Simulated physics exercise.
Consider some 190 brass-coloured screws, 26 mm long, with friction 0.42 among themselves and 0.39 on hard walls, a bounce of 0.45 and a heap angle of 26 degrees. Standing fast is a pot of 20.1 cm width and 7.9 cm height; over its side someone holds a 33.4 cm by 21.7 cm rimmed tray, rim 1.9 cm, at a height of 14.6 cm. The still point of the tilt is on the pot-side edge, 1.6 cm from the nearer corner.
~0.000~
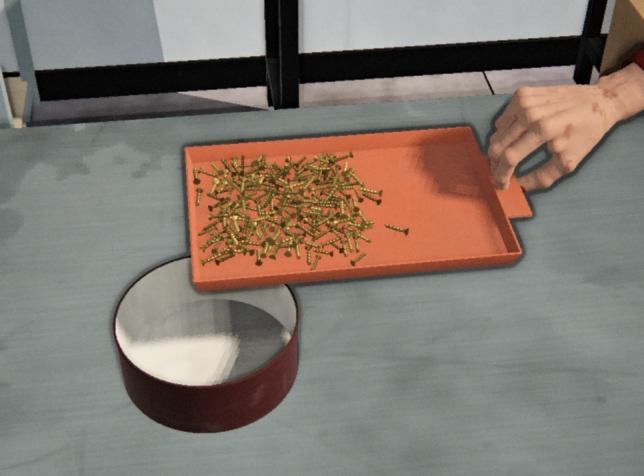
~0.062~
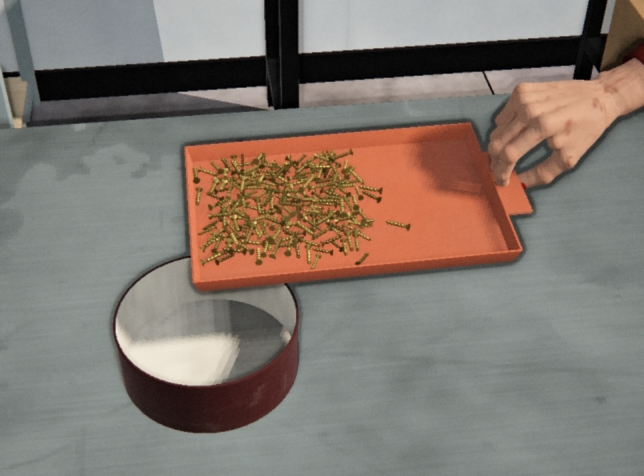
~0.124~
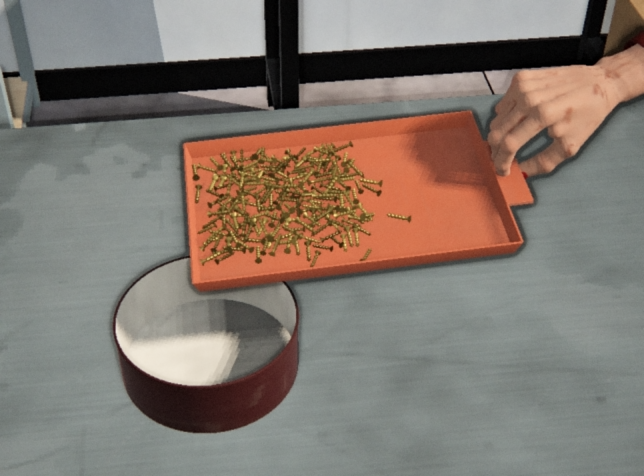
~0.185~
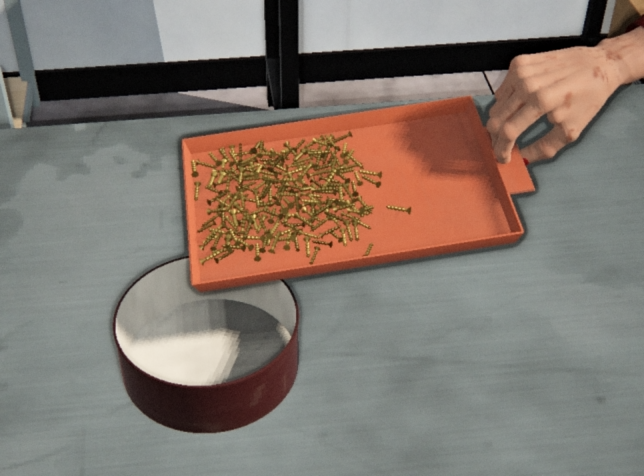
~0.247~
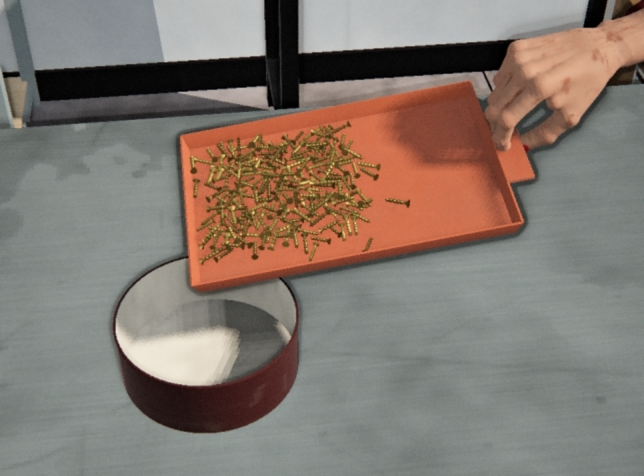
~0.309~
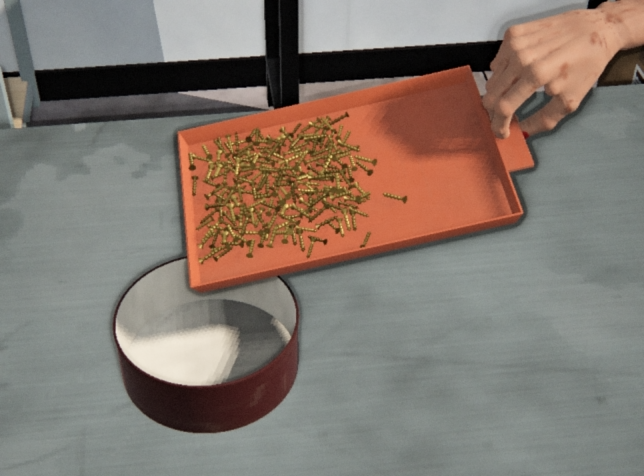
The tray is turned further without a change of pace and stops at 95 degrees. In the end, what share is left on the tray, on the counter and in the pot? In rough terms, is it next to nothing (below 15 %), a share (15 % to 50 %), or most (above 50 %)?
Roughly: Left on the tray: Next to nothing, counter: Next to nothing, pot: Most.
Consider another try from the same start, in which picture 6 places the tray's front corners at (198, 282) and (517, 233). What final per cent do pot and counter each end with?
That works out as pot 85 and counter 15.
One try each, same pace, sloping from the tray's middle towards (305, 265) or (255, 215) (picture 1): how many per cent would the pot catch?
The share comes to roughly 90 in a hundred, then roughly 45 in a hundred.
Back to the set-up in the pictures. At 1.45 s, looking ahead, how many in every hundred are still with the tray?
It works out to near 55 per cent of the load.
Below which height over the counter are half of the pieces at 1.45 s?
I'd say near 16 cm.
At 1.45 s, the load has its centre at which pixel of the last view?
The load's centre is near (171, 283) at that time.
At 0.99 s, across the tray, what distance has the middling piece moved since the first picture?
I'd say close to 8 centimetres.
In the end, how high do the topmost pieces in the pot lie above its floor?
Measured height: Approx. 4.0 cm.
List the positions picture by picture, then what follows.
The first picture shows tray tilt 0 degrees, front corners at (199, 277) and (515, 250); middle of the pieces at (283, 206); pot at (206, 316).
The second picture shows tray tilt 1 degrees, front corners at (199, 277) and (515, 247); middle of the pieces at (283, 204).
The third picture shows tray tilt 4 degrees, front corners at (198, 278) and (516, 239), lowest corner left front; middle of the pieces at (283, 200).
The fourth picture shows tray tilt 7 degrees, front corners at (197, 279) and (516, 229), lowest corner left front; middle of the pieces at (282, 195).
The fifth picture shows tray tilt 10 degrees, front corners at (197, 280) and (516, 219), lowest corner left front; middle of the pieces at (281, 190).
The sixth picture shows tray tilt 14 degrees, front corners at (196, 281) and (515, 210), lowest corner left front; middle of the pieces at (279, 185); pot at (206, 316). The tray's pace is about 55 degrees a second.
Then, at 0.99 s, tilt 52 degrees; the tray holds 100 %, the pot 0 %.
After 1.45 s, tilt 77 degrees; the tray holds 55 %, the pot 30 %.
After 1.98 s, tilt 95 degrees; the tray holds 0 %, the pot 100 %.
In the end, at 2.3 s, tray 0 %, counter 0 %, pot 100 %.
